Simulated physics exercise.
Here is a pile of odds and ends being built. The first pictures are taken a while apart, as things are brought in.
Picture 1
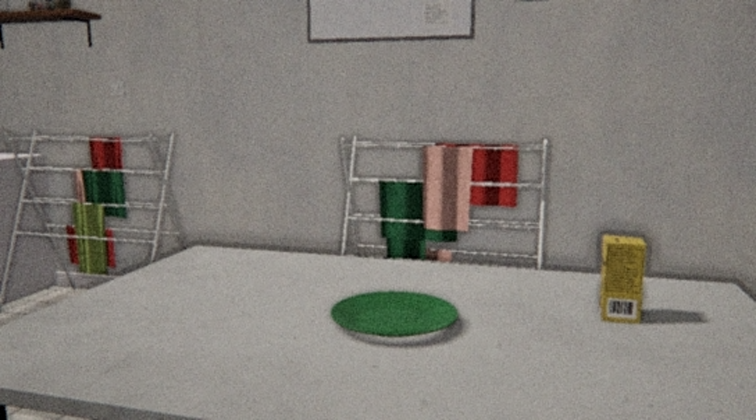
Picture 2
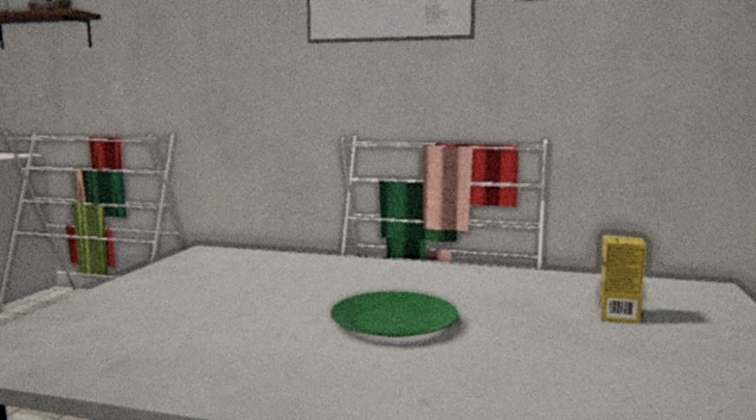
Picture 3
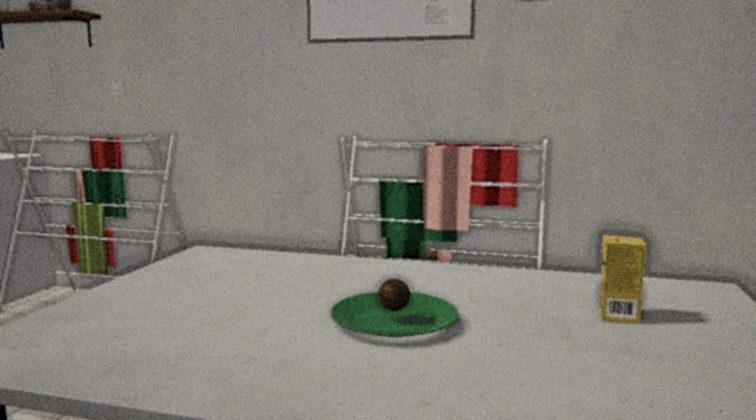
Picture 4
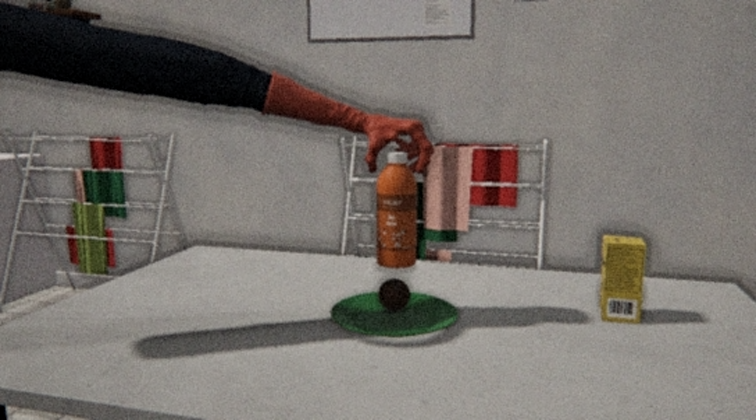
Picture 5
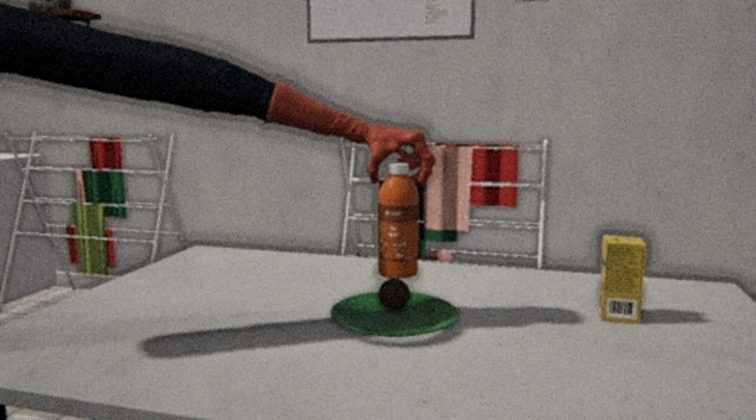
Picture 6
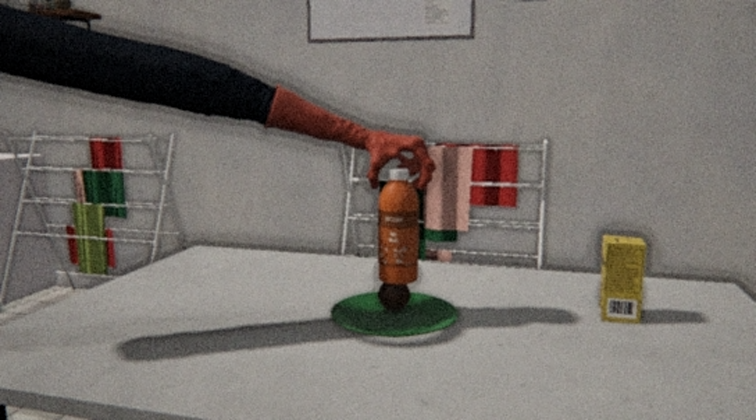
In the video, a green plate sits on a table beside a yellow carton, and a brown ball appears on the plate. Then a hand reaches in from the left holding an orange bottle upright and lowers it slightly onto the ball.
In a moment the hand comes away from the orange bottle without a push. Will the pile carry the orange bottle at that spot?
In the end the pile loses its balance.
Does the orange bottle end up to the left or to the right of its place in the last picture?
It goes to the right.
Then, 0.50 s later than the last frame, orange bottle now fallen; brown ball moved about its own width.
Then, 0.60 s later than the last frame, brown ball moved about its own width.
Then, 0.70 s later than the last frame, as before.
Then, 1.40 s later than the last frame, orange bottle resting near (526, 316).
When it is over, fallen, orange bottle; moved from the start, brown ball; the other 2 as before. End places, in pixels of the last picture, orange bottle near (525, 318). The pile comes apart.
